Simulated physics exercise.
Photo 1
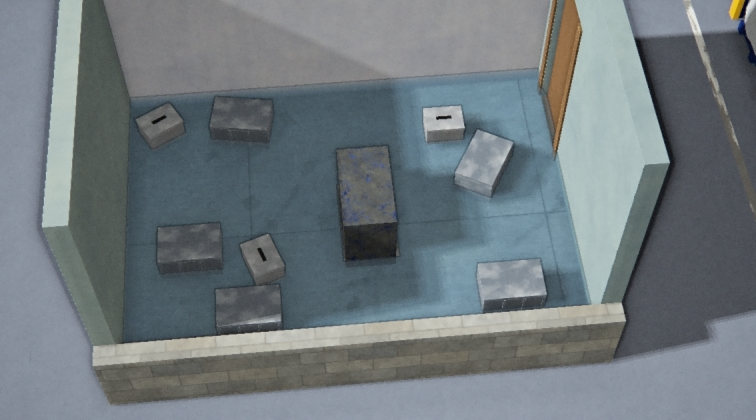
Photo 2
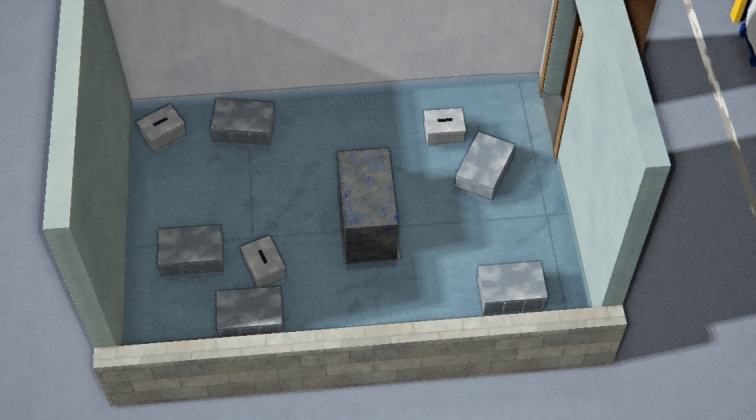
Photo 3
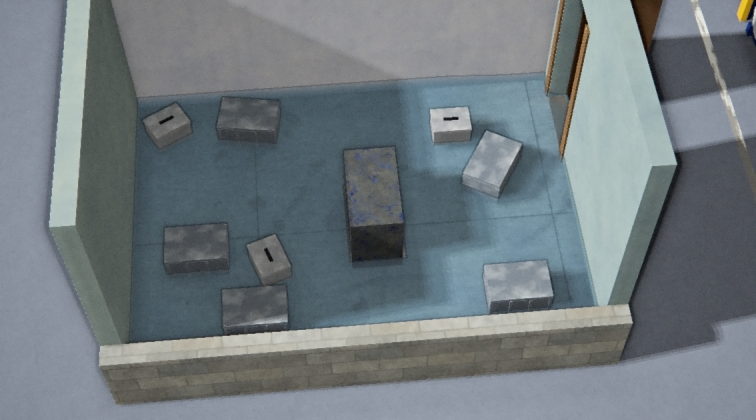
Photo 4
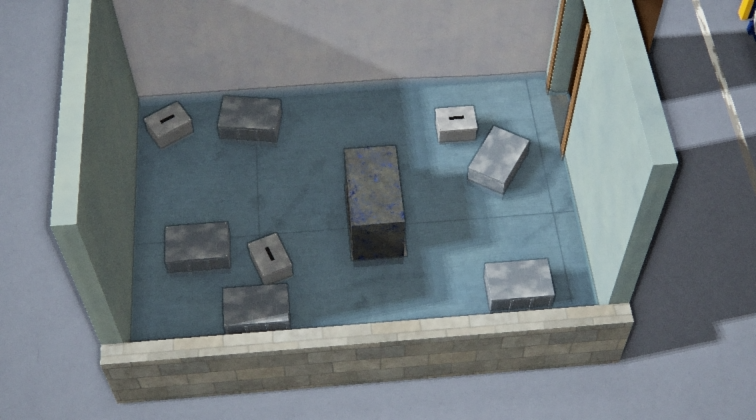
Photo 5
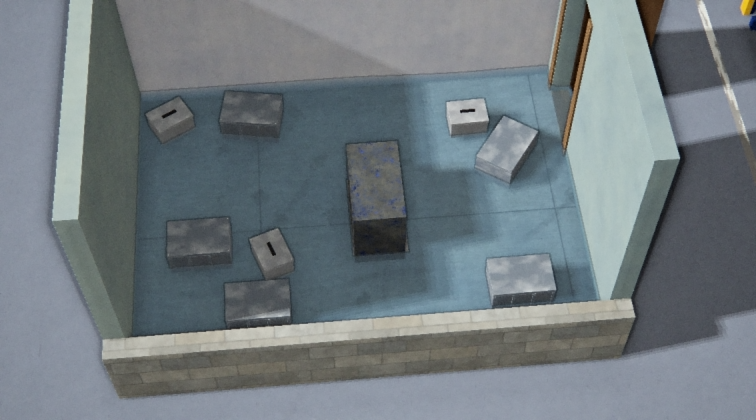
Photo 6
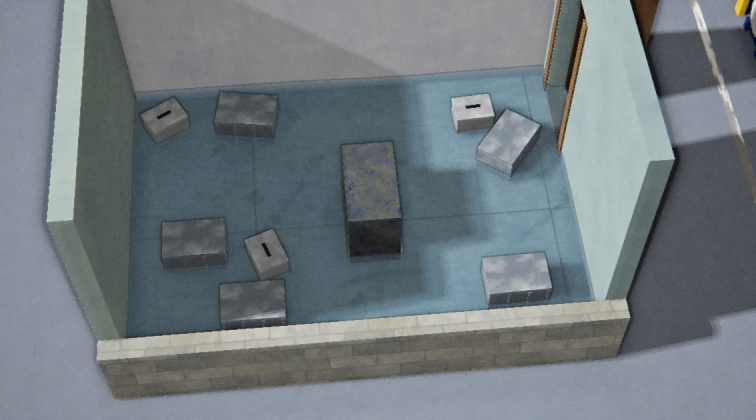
The video shows a walled room with a blue floor and scattered grey blocks around a taller central one; on the right, a small pale box and a grey block drift slightly right and upward while the others stay in place.
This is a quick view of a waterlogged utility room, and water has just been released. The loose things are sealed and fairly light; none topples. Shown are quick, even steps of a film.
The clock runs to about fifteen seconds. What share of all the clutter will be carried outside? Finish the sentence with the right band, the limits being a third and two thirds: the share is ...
The share is under a third.
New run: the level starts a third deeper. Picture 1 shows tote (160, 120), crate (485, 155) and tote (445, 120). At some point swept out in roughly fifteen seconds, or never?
Per object: Remained / exited / exited.
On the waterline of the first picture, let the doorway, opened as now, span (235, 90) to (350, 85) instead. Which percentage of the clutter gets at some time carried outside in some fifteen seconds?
That comes to 50 per cent of the things.
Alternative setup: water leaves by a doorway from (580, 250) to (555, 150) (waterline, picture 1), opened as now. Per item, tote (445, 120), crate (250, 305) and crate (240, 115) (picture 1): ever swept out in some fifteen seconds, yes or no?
Taking each in turn, I'd say carried off, stuck within and stuck within.
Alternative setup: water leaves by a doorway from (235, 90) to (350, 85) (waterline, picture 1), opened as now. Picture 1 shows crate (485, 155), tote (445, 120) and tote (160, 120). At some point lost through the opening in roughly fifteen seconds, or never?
Per item as listed - not lost, swept away, swept away.
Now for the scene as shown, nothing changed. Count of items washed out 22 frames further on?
That comes to 2.
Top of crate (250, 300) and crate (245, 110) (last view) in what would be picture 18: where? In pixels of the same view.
They end up close to (293, 301) and close to (301, 99).
A moment on, 0 of 8 are out; 8 afloat.
Next, 2 of 8 are out; 6 afloat.
Later, 2 of 8 are out; 6 afloat.
In the end, 2 of 8 are out; 2 afloat.
